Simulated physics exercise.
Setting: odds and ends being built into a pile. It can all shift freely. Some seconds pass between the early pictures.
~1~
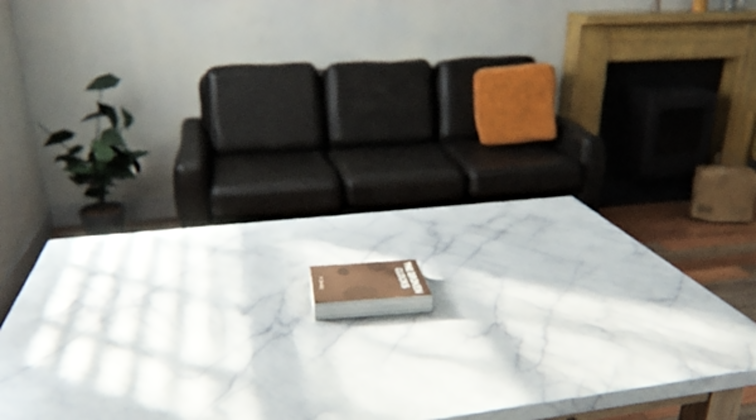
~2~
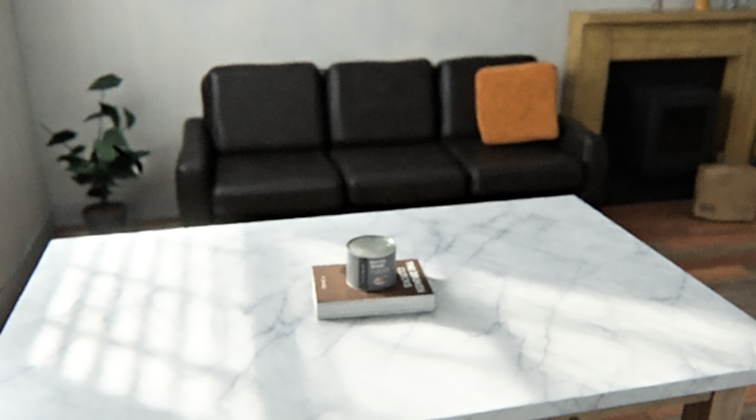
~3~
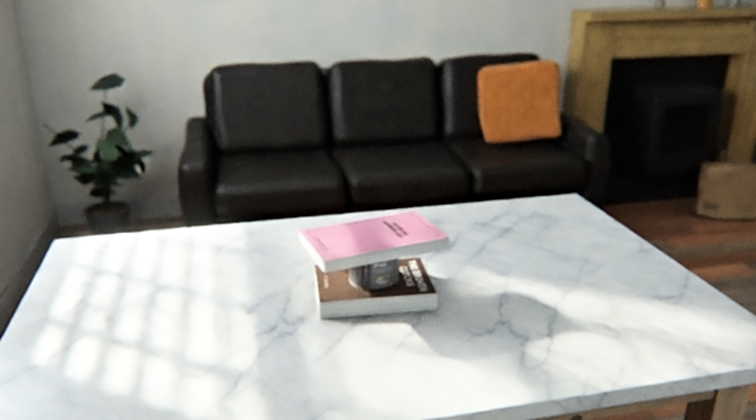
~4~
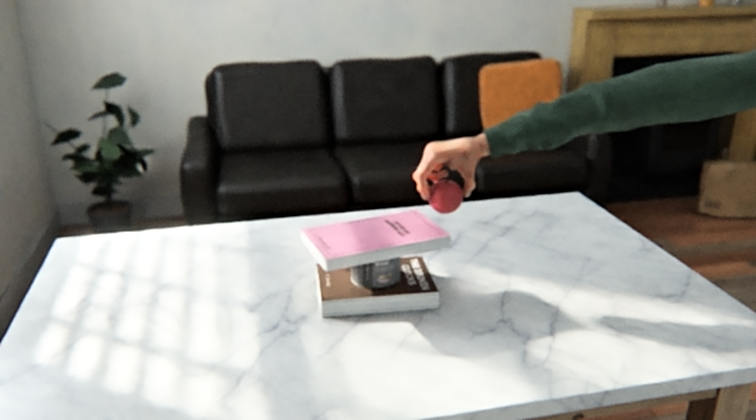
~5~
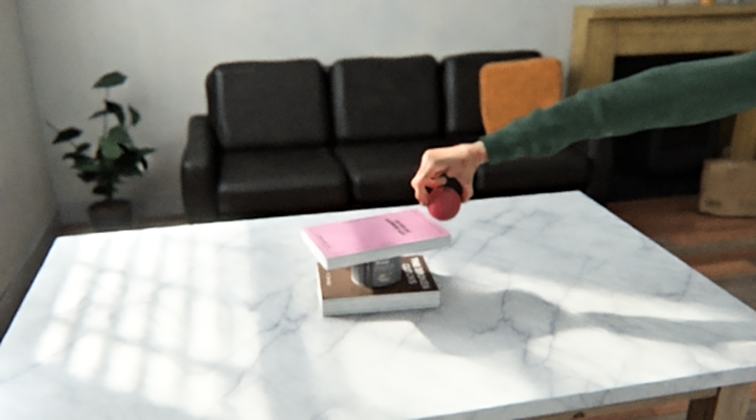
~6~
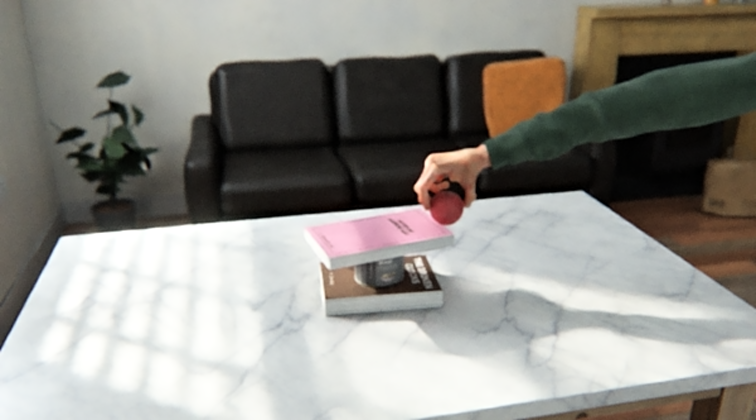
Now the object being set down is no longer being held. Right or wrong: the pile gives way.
Right.
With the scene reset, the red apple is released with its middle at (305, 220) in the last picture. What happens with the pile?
Well, it topples after that.
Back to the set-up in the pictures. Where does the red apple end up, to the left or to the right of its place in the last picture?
Rightwards.
Then, 0.30 s after the last picture, red apple rolled a little near (455, 214).
Then, 0.40 s after the last picture, red apple now fallen.
Then, 0.50 s after the last picture, things are still on the move.
At rest, fallen, red apple; the other 3 in place. Seen from the same camera at the end, red apple near (473, 267). The pile comes apart.
